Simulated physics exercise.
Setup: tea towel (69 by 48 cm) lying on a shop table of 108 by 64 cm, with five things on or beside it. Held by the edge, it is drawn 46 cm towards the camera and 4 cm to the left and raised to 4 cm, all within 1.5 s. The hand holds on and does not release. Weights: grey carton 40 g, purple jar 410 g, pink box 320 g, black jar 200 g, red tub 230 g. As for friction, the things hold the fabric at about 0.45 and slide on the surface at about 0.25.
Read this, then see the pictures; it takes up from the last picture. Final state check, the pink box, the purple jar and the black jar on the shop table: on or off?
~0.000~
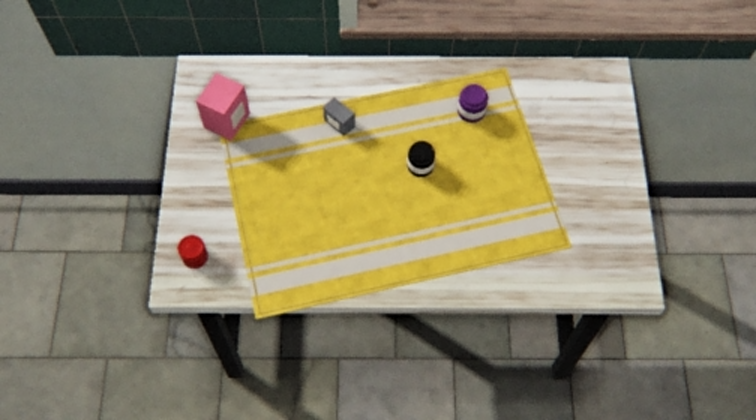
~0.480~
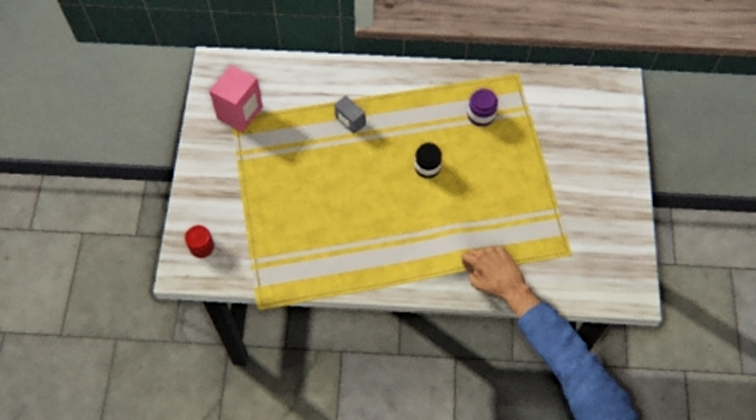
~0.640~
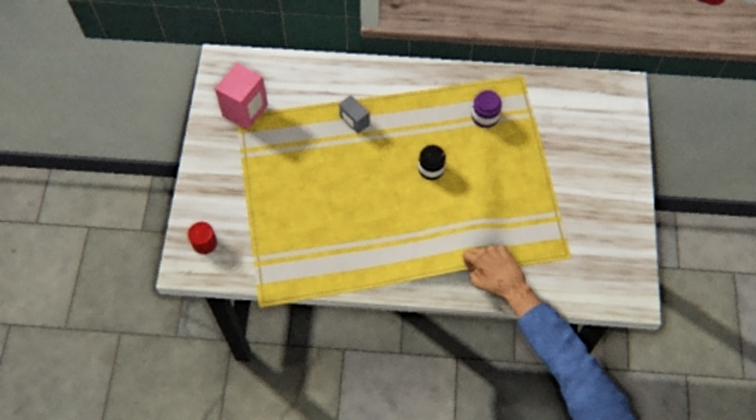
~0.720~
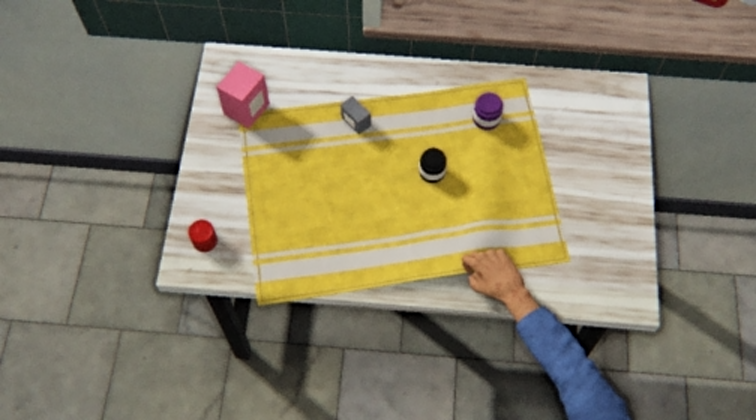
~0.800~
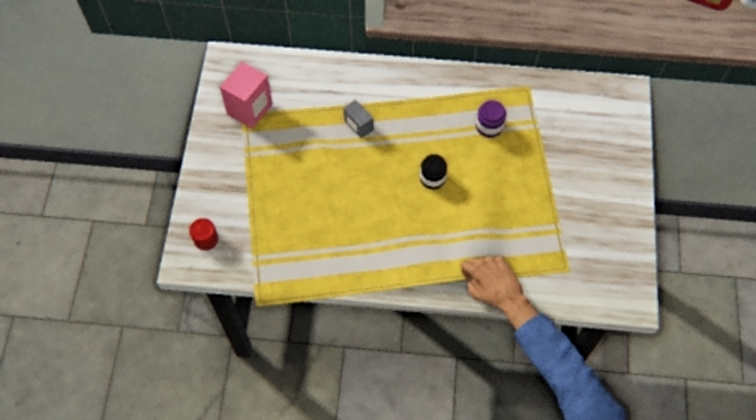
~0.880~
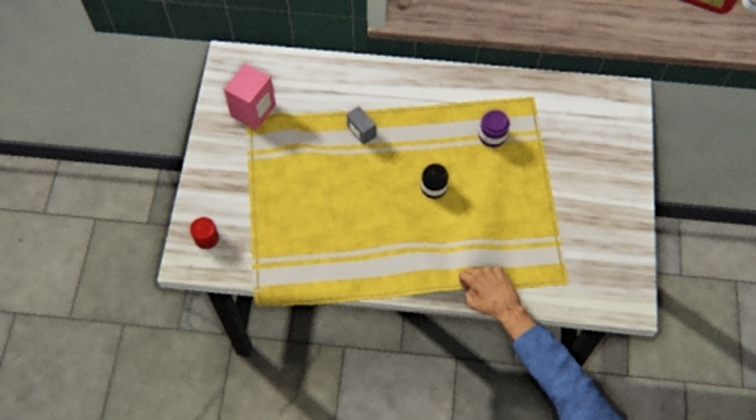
Outcome: Looks like the pink box is fine up there, looks like the purple jar is done for, looks like the black jar is done for.
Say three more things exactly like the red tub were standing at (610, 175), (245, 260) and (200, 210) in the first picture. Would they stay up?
Log, in listed order - kept / kept / kept.
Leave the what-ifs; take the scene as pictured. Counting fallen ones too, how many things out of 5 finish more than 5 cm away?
The answer is 3 of them.
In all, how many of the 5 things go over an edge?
It adds up to 3.
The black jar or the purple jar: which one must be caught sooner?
The black one leads the way.
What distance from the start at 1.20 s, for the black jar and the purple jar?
Shift - black jar 15 cm, purple jar 15 cm.
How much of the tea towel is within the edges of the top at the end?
Roughly 0%.
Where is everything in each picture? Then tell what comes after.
The first picture shows shows, pink box (220, 93); purple jar (475, 94); black jar (422, 151); tea towel corners (256, 319) (506, 68) (572, 247).
The second picture shows shows, tea towel corners (259, 309) (518, 74); grip (470, 270).
The third picture shows shows, tea towel corners (260, 307) (523, 76); grip (471, 269).
The fourth picture shows shows, black jar (434, 157); purple jar (490, 102); tea towel corners (259, 305) (525, 79); grip (470, 272).
The fifth picture shows shows, grey carton (358, 112); black jar (434, 164); purple jar (493, 110); tea towel corners (257, 306) (529, 87); grip (469, 279).
The sixth picture shows shows, pink box (247, 83); purple jar (496, 120); black jar (436, 173); tea towel corners (534, 97) (568, 284); grip (467, 288).
By 1.2 s, 80 % of the tea towel is still over the top; purple jar 17 cm off its start, black jar 17 cm off its start, pink box 2 cm off its start.
By 1.5 s, 50 % of the tea towel is still over the top; purple jar 31 cm off its start, black jar 31 cm off its start, pink box 2 cm off its start.
By 1.8 s, 15 % of the tea towel is still over the top; black jar over the edge, purple jar 45 cm off its start at (483, 288), pink box 2 cm off its start at (250, 86).
By 2.1 s, 0 % of the tea towel is still over the top; black jar over the edge, purple jar over the edge, pink box 2 cm off its start.
By 3.7 s, 0 % of the tea towel is still over the top; purple jar over the edge, black jar over the edge, pink box 2 cm off its start at (250, 86), grey carton over the edge.
